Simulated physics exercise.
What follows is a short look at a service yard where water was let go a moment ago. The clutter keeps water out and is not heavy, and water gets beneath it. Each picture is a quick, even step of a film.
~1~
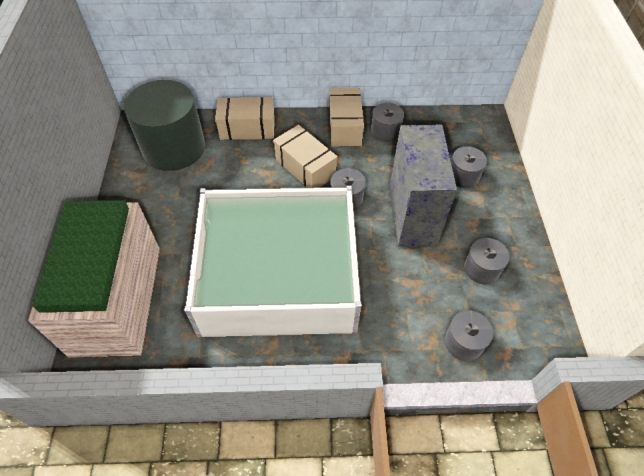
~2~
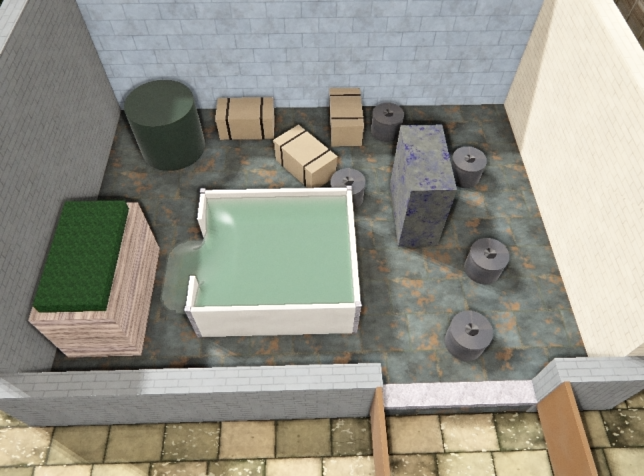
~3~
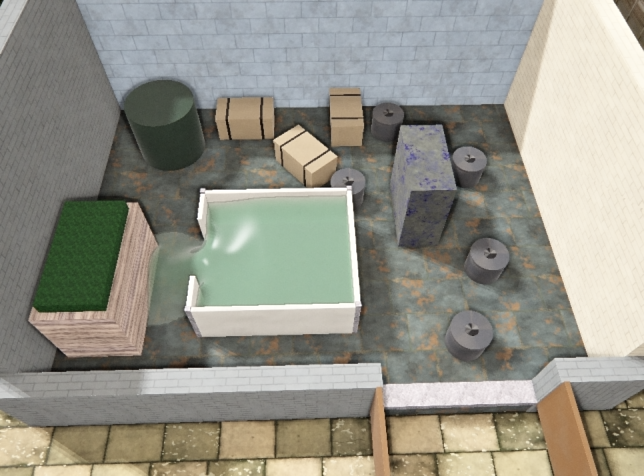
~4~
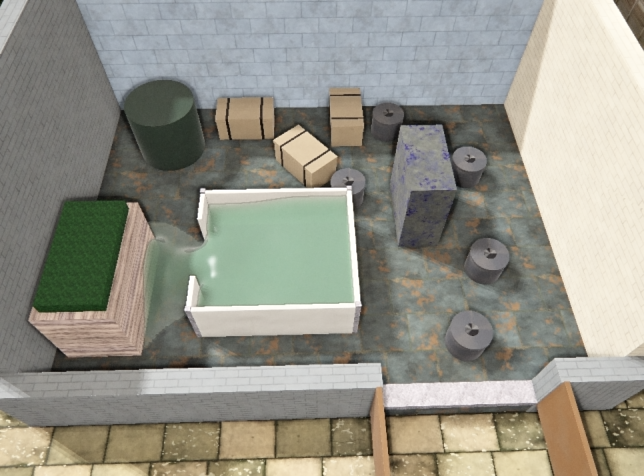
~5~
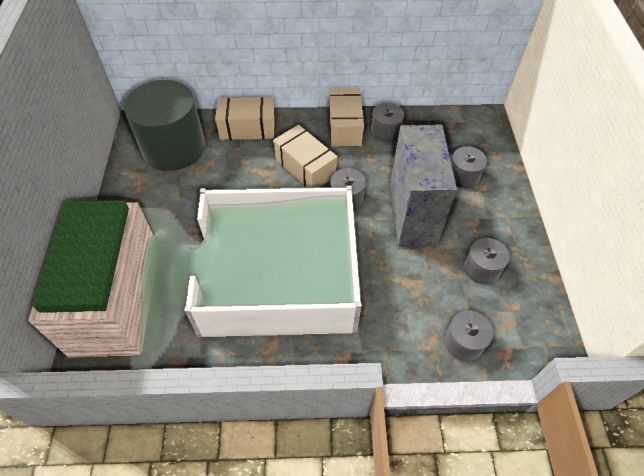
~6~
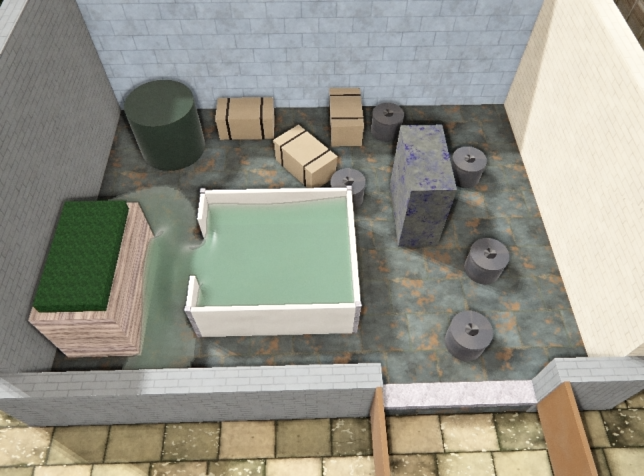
Pale green water poured through a gap in the left side of a white-walled tank, reached the block with the green top, and spread along the floor beside it, while the tubs and boxes stayed still.
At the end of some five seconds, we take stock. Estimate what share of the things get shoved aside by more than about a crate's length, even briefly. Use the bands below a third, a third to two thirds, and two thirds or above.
It falls below a third.
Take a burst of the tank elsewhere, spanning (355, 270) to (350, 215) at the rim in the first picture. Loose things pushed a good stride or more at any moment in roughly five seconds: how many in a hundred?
About 40 per cent.
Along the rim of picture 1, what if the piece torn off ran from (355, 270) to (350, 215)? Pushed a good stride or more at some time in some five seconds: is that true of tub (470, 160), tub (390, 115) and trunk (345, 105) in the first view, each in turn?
First stays short of it, second stays short of it, third covers that distance.
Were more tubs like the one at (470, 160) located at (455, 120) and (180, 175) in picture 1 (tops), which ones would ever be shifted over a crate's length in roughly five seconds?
First: Stays short of it; second: Covers that distance.
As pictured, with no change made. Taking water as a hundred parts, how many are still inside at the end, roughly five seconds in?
Close to 96 percent of it stays.
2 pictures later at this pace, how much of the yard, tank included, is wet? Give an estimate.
Near 25 %.
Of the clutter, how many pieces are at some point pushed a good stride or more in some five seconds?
I count 1 of them.
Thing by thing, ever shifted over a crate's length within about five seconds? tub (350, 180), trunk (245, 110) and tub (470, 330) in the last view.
In the order given: Fell short, covered the distance, fell short.
A moment on, 0 of 8 are well off their spots; 0 afloat.
Next, 0 of 8 are well off their spots; 0 afloat.
Later, 1 of 8 are well off their spots; 1 afloat.
In the end, 1 of 8 are well off their spots, and 1 have been at some point; 2 afloat.
